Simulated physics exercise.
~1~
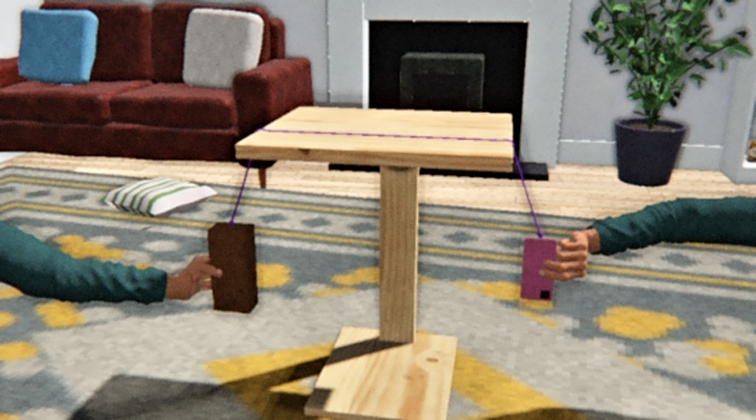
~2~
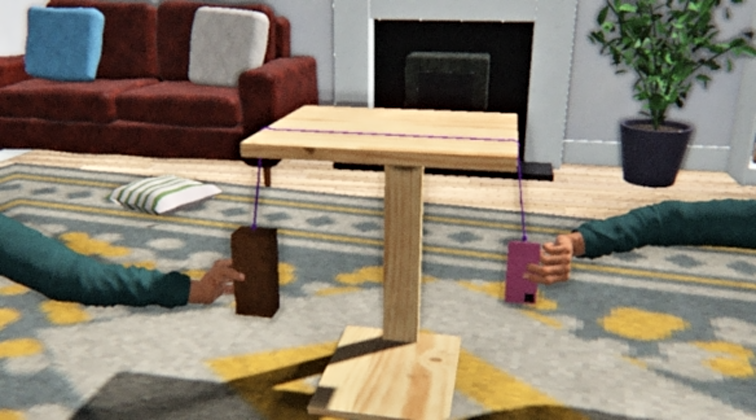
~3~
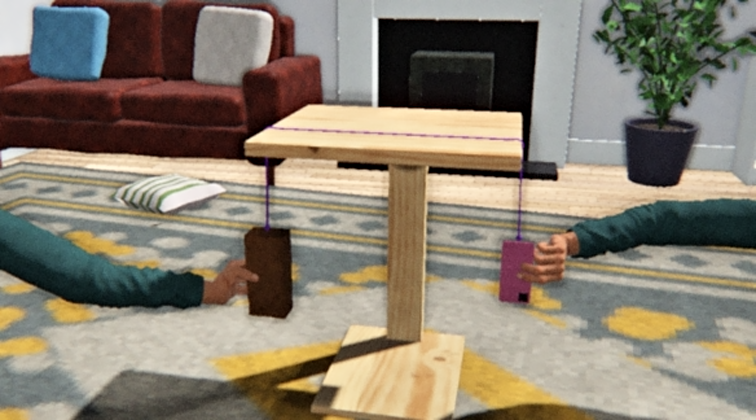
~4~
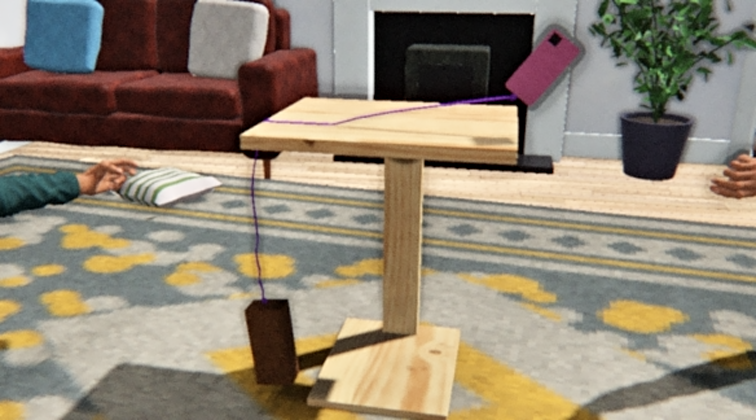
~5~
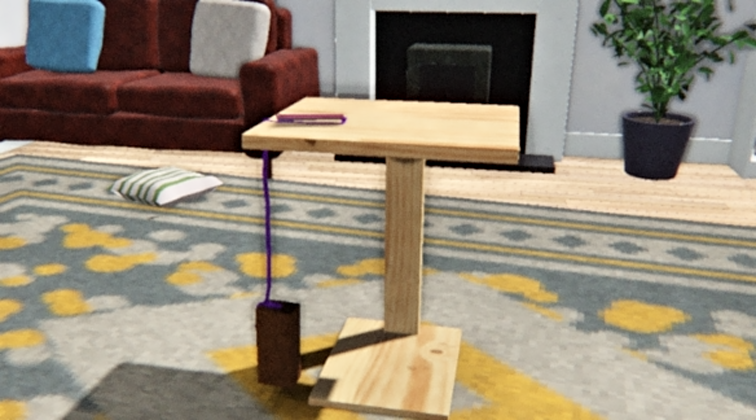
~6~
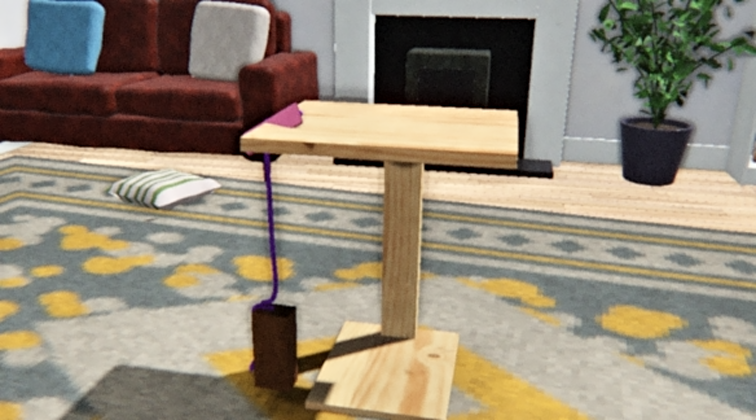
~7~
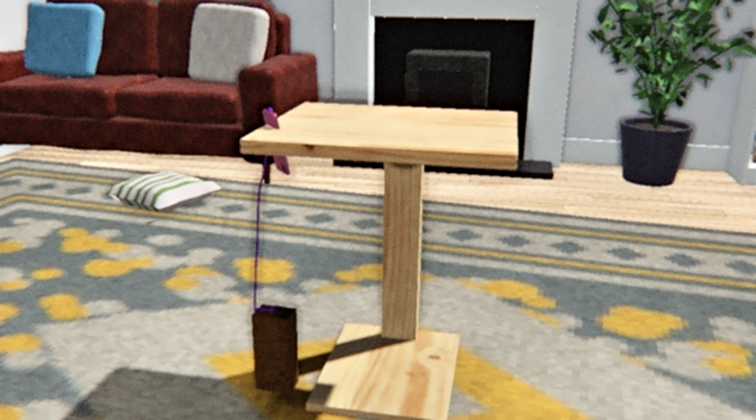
In a living room, two hands steadied a dark brown block and a pink phone joined by a purple ribbon across a small wooden table, then let go; the block dropped to the floor, dragging the phone over the tabletop to its left edge.
